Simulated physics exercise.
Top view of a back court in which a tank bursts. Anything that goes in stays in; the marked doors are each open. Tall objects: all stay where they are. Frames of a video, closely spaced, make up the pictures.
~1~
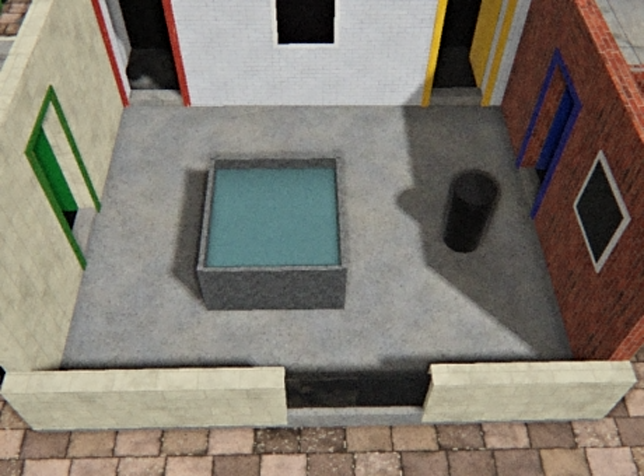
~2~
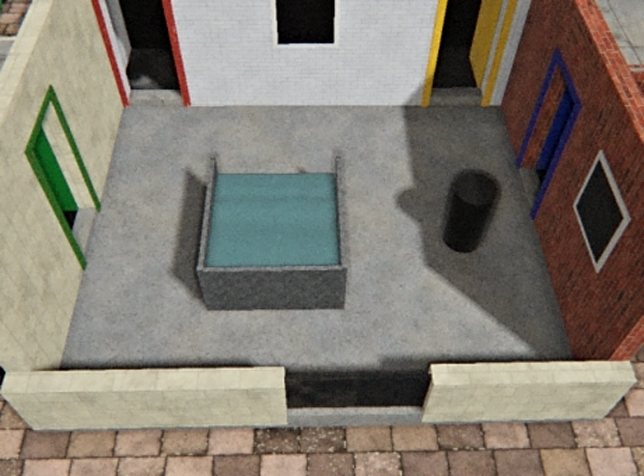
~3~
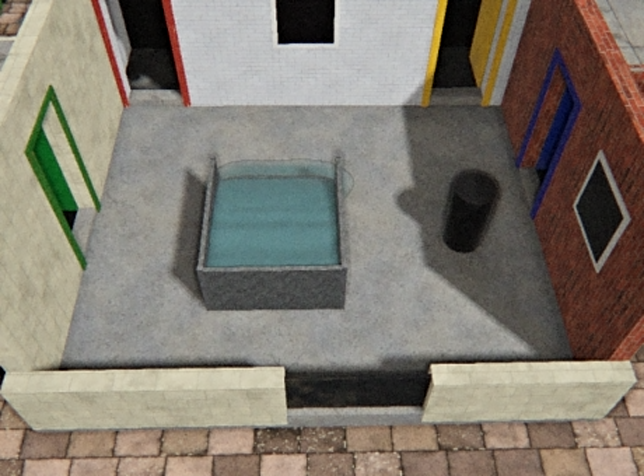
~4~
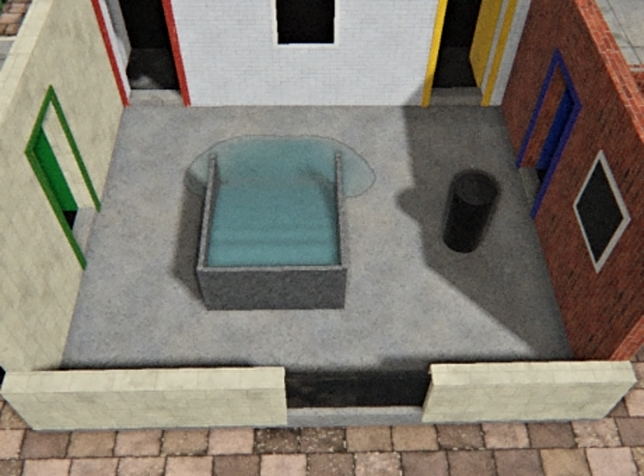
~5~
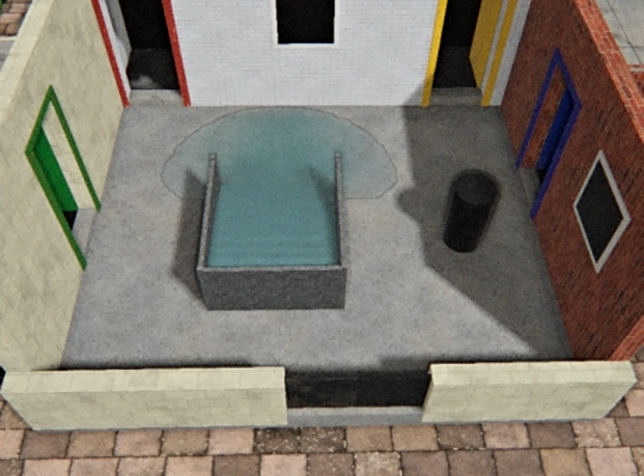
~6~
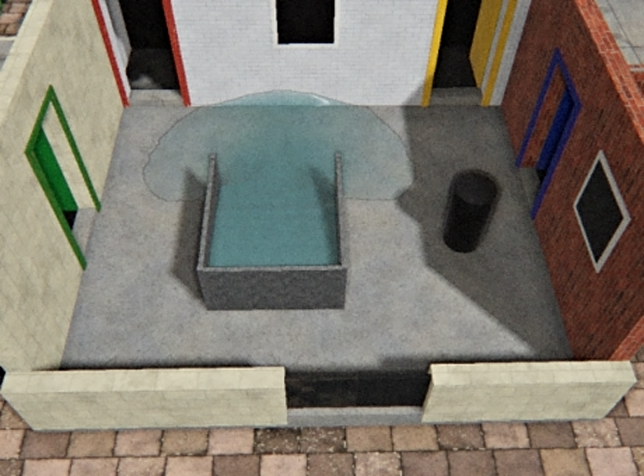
To begin with, a square grey tank full of still, blue-green water stands in a walled court with coloured door surrounds and a dark cylinder to the right. Then the tank's far side is gone, and water pours out there, fanning across the grey floor to the white back wall.
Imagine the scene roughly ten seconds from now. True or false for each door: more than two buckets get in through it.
The blue door: True; the green door: False; the red door: True; the yellow door: False.
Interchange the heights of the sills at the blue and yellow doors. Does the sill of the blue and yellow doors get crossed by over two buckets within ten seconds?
Result: Blue door remains below the limit; yellow door crosses the threshold.
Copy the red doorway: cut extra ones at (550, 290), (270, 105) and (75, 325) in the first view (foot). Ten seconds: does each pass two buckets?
The first new doorway comes up short, the second tops it, the third comes up short.
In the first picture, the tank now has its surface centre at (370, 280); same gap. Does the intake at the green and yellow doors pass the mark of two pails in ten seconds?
Green door falls short, yellow door tops the mark.
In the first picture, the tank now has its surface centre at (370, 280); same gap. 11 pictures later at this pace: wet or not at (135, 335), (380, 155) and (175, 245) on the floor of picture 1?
Readings in order: No flood; flood; no flood.
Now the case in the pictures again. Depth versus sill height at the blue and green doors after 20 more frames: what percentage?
Near 260 per cent and 60 per cent, respectively.
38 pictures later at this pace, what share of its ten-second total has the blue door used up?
I get 60 per cent.
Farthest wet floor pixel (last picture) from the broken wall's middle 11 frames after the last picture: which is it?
Near (492, 109).
A moment on, water covers 30 % of the floor; the blue door not reached, the green door not reached, the red door wet at the sill, nothing in, the yellow door wet at the sill, nothing in.
Next, water covers 35 % of the floor; the blue door not reached, the green door not reached, the red door under two buckets in, the yellow door wet at the sill, nothing in.
Then, water covers 70 % of the floor; the blue door over two buckets in, the green door wet at the sill, nothing in, the red door over two buckets in, the yellow door under two buckets in.
Later, water covers 95 % of the floor; the blue door over two buckets in, the green door wet at the sill, nothing in, the red door over two buckets in, the yellow door under two buckets in.
In the end, water covers 95 % of the floor; the blue door far over two buckets in, the green door wet at the sill, nothing in, the red door over two buckets in, the yellow door under two buckets in.
